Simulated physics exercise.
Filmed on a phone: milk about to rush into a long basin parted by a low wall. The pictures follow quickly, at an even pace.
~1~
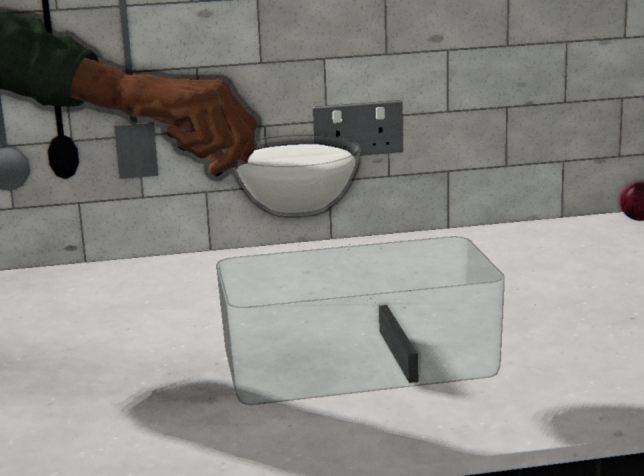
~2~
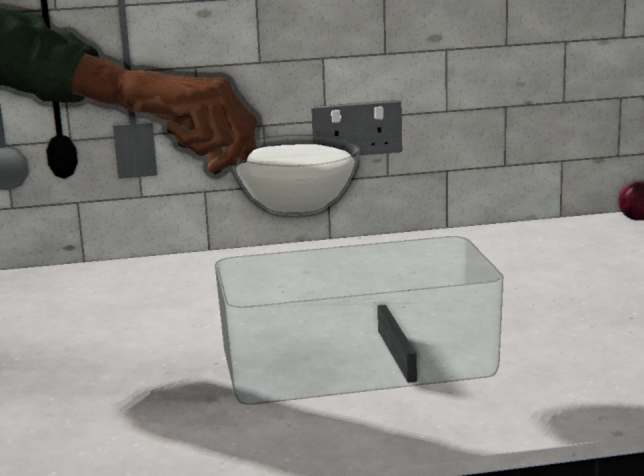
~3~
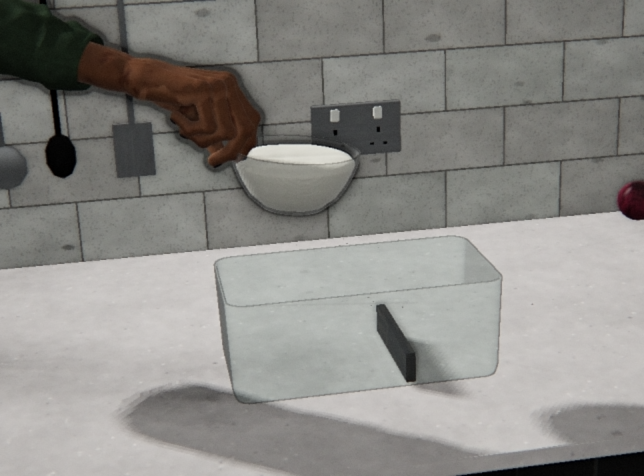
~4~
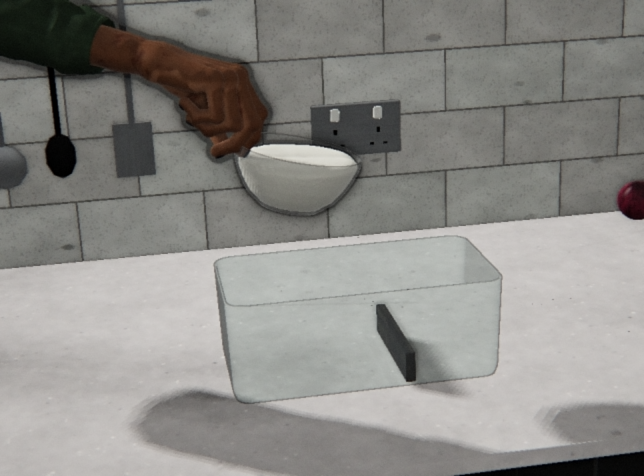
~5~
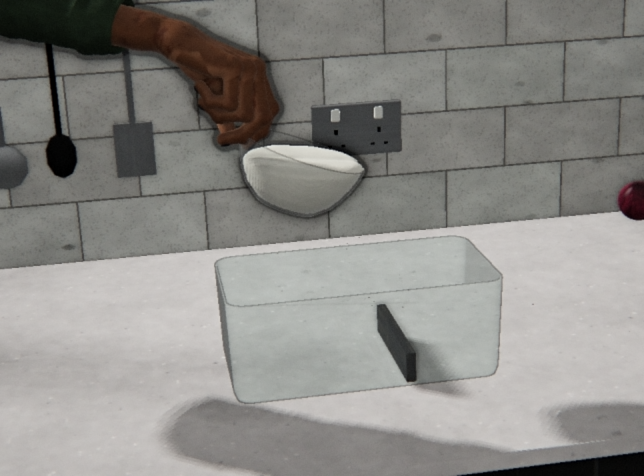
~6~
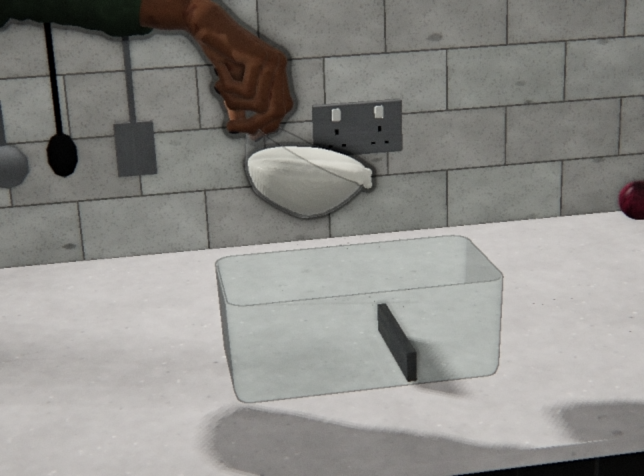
Kitchen counter with a grey tiled wall, a hand gradually tilting a glass bowl of milk rightward above a clear divided basin.
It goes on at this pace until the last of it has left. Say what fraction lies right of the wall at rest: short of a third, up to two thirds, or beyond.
In the end between a third and two thirds is right of the wall.
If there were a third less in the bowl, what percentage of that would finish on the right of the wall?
Some 45 per cent.
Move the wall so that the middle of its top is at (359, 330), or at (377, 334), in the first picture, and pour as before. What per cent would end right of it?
First some 90, then 75 per cent.
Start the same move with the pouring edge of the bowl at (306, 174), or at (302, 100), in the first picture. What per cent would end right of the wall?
In turn 15 and 10 in a hundred.
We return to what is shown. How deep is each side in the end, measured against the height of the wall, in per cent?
The left part 20 per cent, the right part 50.
A moment on, the bowl is tipped on its side and 14 per cent is still to pour, 11 is left of the wall and 43 right of it.
Next, the bowl is tipped on its side and 0 per cent is still to pour, 35 is left of the wall and 60 right of it.
Then the bowl is tipped on its side and 0 per cent is still to pour, 45 is left of the wall and 53 right of it.
Later the bowl is tipped on its side and 0 per cent is still to pour, 46 is left of the wall and 53 right of it.
In the end 46 per cent lies left of the wall, 53 right of it and 1 outside.
